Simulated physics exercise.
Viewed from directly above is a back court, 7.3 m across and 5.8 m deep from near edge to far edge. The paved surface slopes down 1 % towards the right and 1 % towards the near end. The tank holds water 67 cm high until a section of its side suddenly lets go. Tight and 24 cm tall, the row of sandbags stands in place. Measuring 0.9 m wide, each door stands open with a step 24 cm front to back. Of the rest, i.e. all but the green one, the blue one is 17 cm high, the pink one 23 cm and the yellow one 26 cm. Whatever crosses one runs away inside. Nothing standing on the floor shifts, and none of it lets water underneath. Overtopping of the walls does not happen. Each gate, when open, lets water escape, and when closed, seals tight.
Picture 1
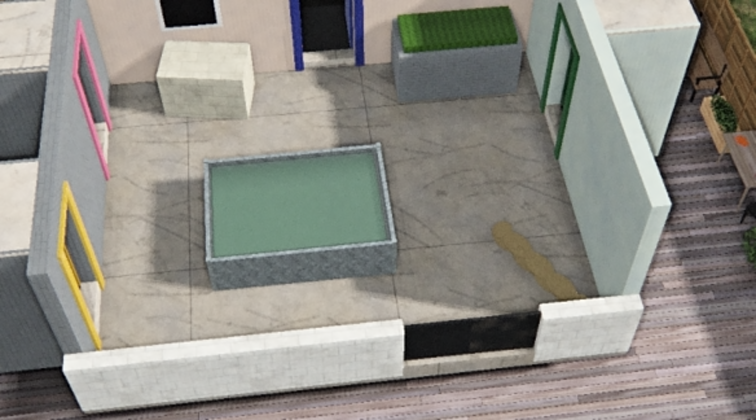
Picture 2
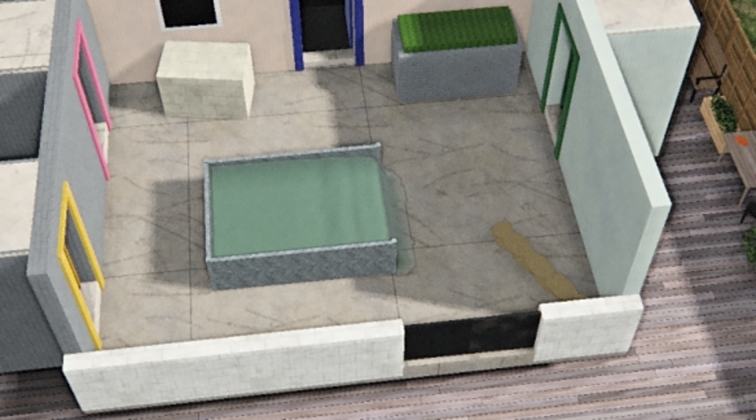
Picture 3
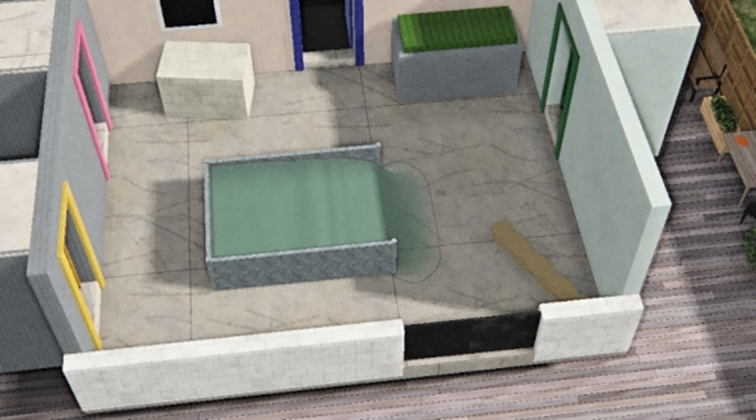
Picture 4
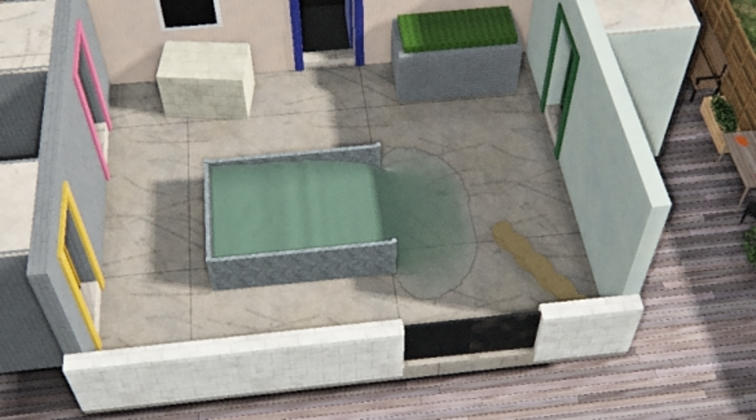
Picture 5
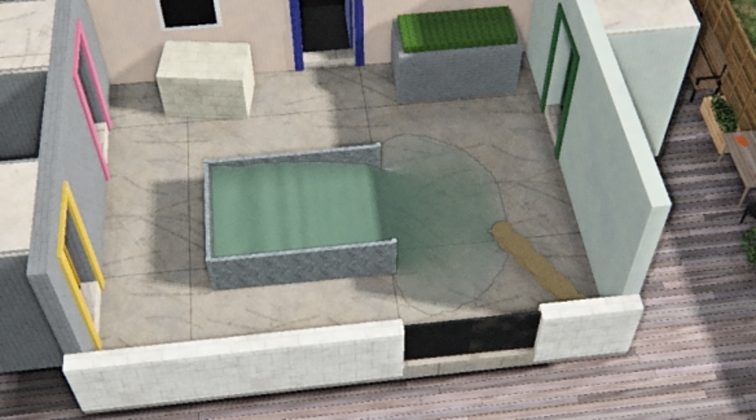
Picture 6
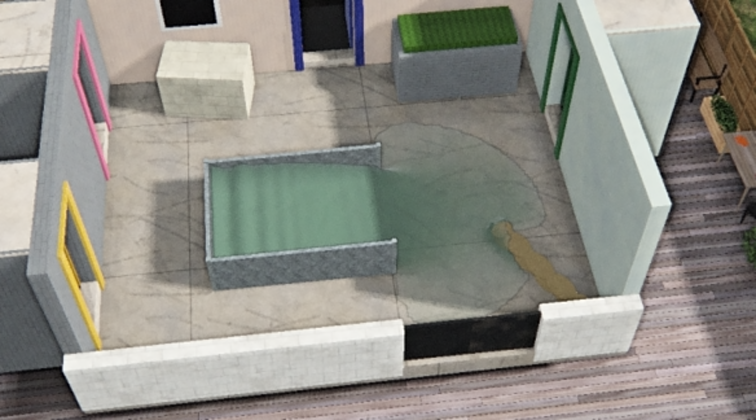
Tank of green water losing its right side in a walled courtyard, water spreading rightward across the paving and reaching the sandbags.
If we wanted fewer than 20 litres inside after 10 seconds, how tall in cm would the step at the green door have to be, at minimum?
It would need to be around 25 cm tall.
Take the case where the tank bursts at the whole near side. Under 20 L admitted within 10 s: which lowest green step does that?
About 9.0 centimetres.
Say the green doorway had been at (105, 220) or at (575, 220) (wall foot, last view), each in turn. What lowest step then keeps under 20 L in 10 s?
Roughly 8.0 cm, then roughly 30 cm.
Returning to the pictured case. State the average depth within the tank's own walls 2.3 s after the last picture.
It averages roughly 18 centimetres.
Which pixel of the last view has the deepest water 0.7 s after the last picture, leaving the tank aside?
Around pixel (561, 186).
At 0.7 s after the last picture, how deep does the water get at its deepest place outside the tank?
About 43 cm.
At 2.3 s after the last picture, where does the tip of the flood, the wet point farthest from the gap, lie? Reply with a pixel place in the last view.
At about (521, 53).
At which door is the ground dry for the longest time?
Last in order comes the pink door.
Then, 0.7 s after the last picture water covers 35 % of the floor, deepest (43 cm) near (561, 186); 21 cm at the green door, 0 litres in over its 20 cm step.
Then, 2.3 s after the last picture water covers 40 % of the floor, deepest (52 cm) near (528, 74); 26 cm at the green door, 22 litres in over its 20 cm step.
Then, 9.3 s after the last picture water covers 95 % of the floor, deepest (14 cm) near (604, 330); 9 cm at the green door, 65 litres in over its 20 cm step.
At the green door as built, the water peaked near 30 cm, 3.7 s after the last picture.
With a step of 21 cm, 53 litres would have come in within the 10 s; with 28.5 cm, 5 litres. So under 20 litres takes about 25 cm.
